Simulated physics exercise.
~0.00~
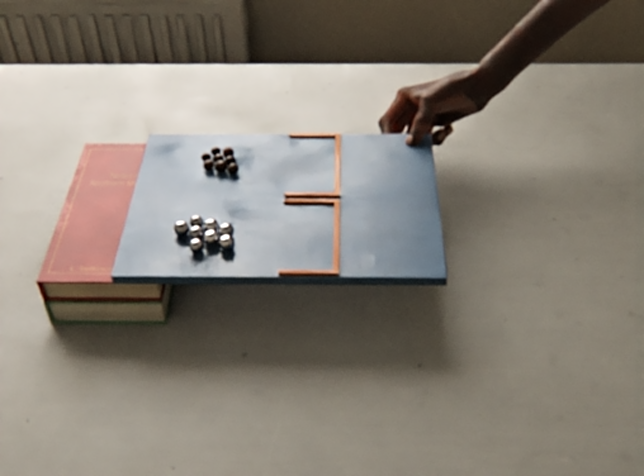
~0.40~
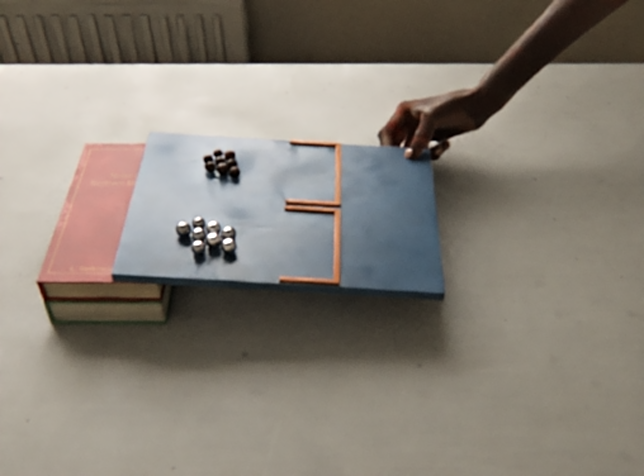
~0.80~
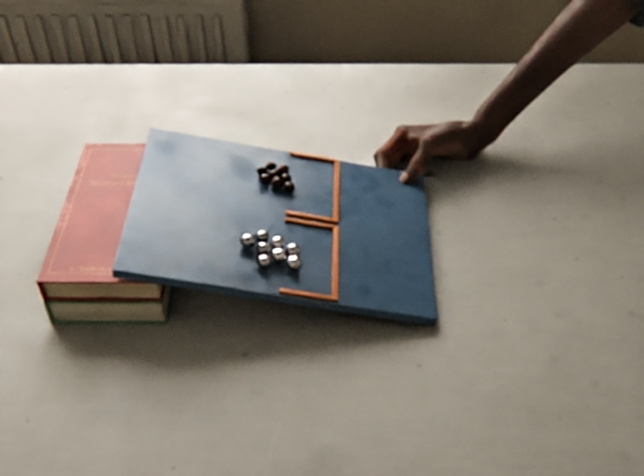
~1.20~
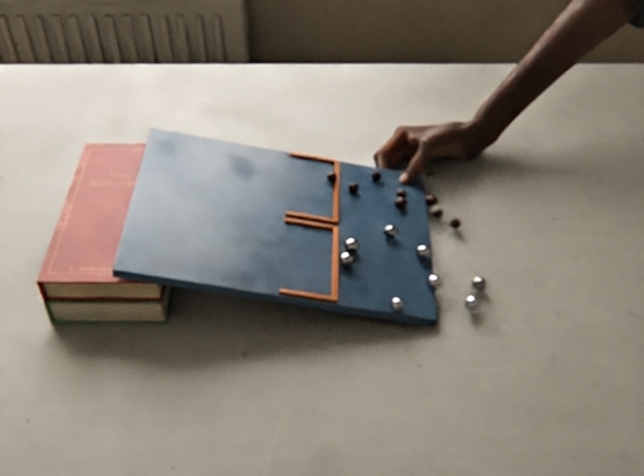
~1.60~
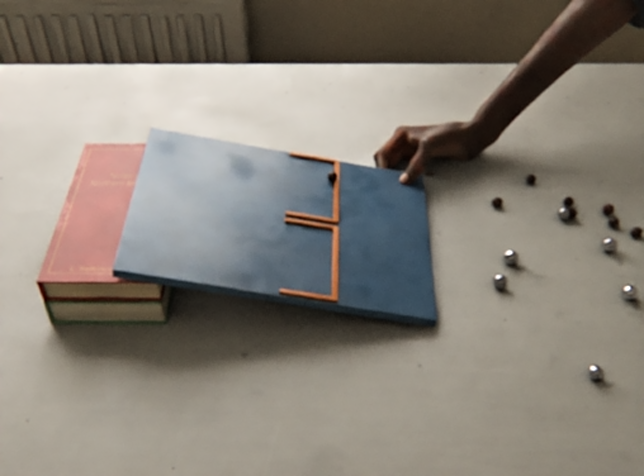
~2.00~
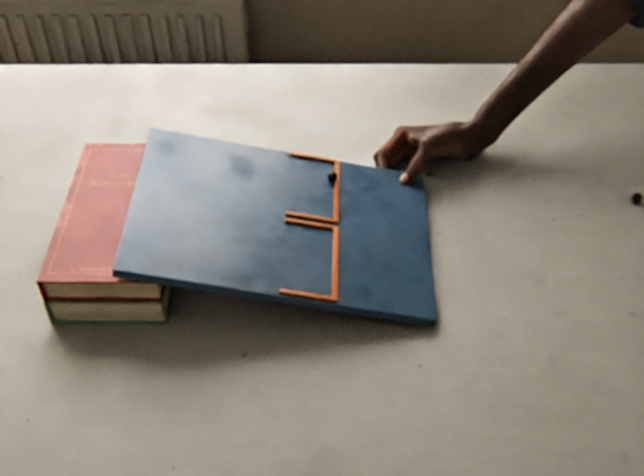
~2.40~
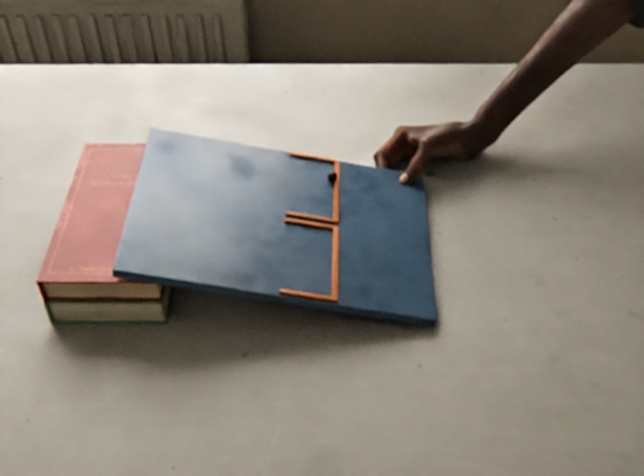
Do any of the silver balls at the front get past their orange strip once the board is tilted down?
Yes, the silver balls all get past their orange strip and roll off the board, away across the table.
Blue board being tilted down by a hand, silver and dark balls rolling past orange strips and away, one dark ball remaining.
